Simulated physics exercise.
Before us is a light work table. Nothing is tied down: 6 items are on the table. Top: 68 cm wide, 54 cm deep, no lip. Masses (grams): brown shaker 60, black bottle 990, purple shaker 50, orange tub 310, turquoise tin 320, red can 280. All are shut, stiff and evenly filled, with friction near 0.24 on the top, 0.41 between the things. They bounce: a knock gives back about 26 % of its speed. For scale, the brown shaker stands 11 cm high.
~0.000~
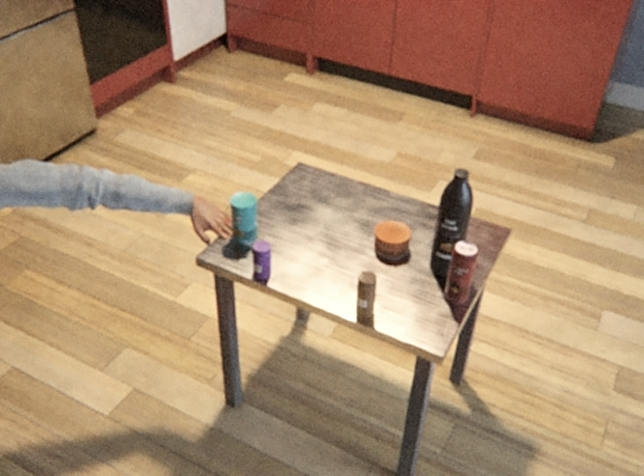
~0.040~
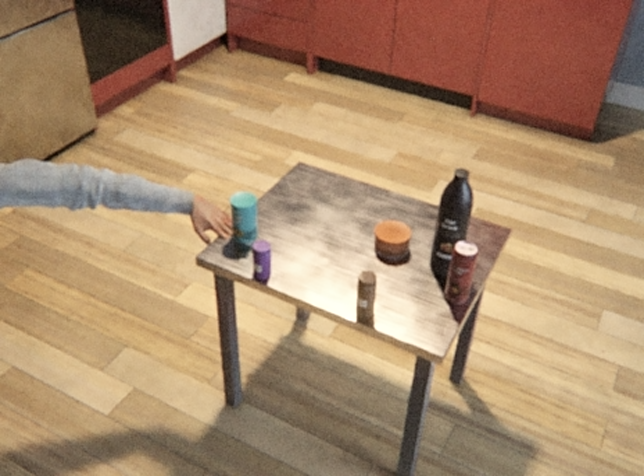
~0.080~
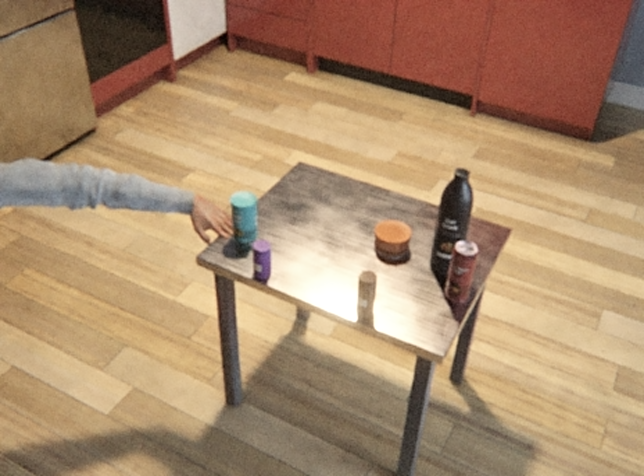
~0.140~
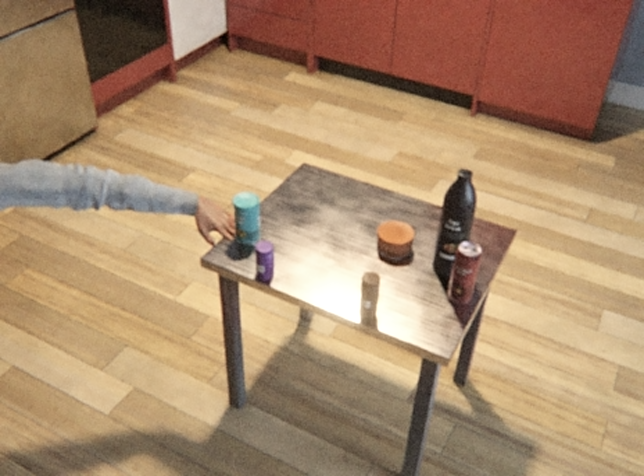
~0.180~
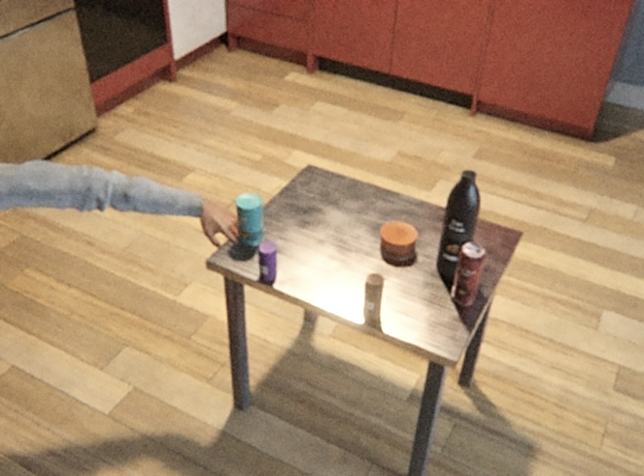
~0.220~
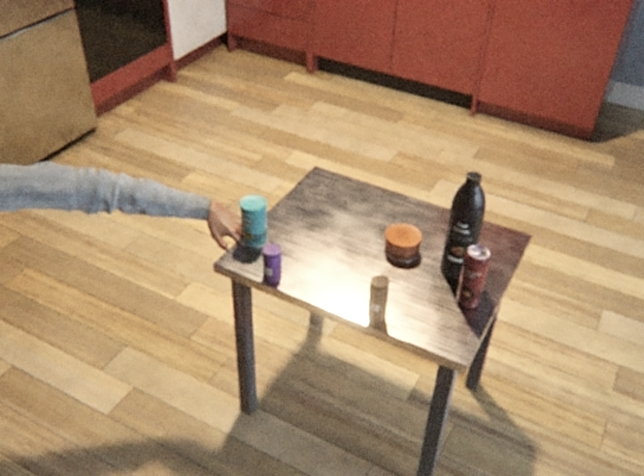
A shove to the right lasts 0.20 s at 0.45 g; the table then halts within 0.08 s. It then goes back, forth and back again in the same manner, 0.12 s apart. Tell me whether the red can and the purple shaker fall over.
The red can tips over and the purple shaker stays upright.
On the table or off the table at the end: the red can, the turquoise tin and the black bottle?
The red can ends off the table; the turquoise tin is still on the table; the black bottle finishes off the table.
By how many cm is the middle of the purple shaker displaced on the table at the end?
About 6 cm.
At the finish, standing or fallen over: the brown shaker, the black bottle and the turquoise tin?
The brown shaker stays upright; the black bottle tips over; the turquoise tin is still upright.
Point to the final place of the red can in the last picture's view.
At about (473, 461).
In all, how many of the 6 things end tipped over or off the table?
2 of them.
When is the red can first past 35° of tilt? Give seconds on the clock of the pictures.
At about 0.8 s.
After 0.82 s, red can now off the table; purple shaker moved 5 cm near (278, 265); brown shaker moved 5 cm.
After 1.42 s, table along by 7 cm; purple shaker moved 6 cm near (307, 277); black bottle moved 7 cm; brown shaker moved 7 cm.
In the end (2.7 s), off the table and tipped over, black bottle and red can; not toppled but over 5 cm from the start, brown shaker, purple shaker, orange tub and turquoise tin. At the end, from the last picture's camera, red can near (473, 461), purple shaker near (282, 267).
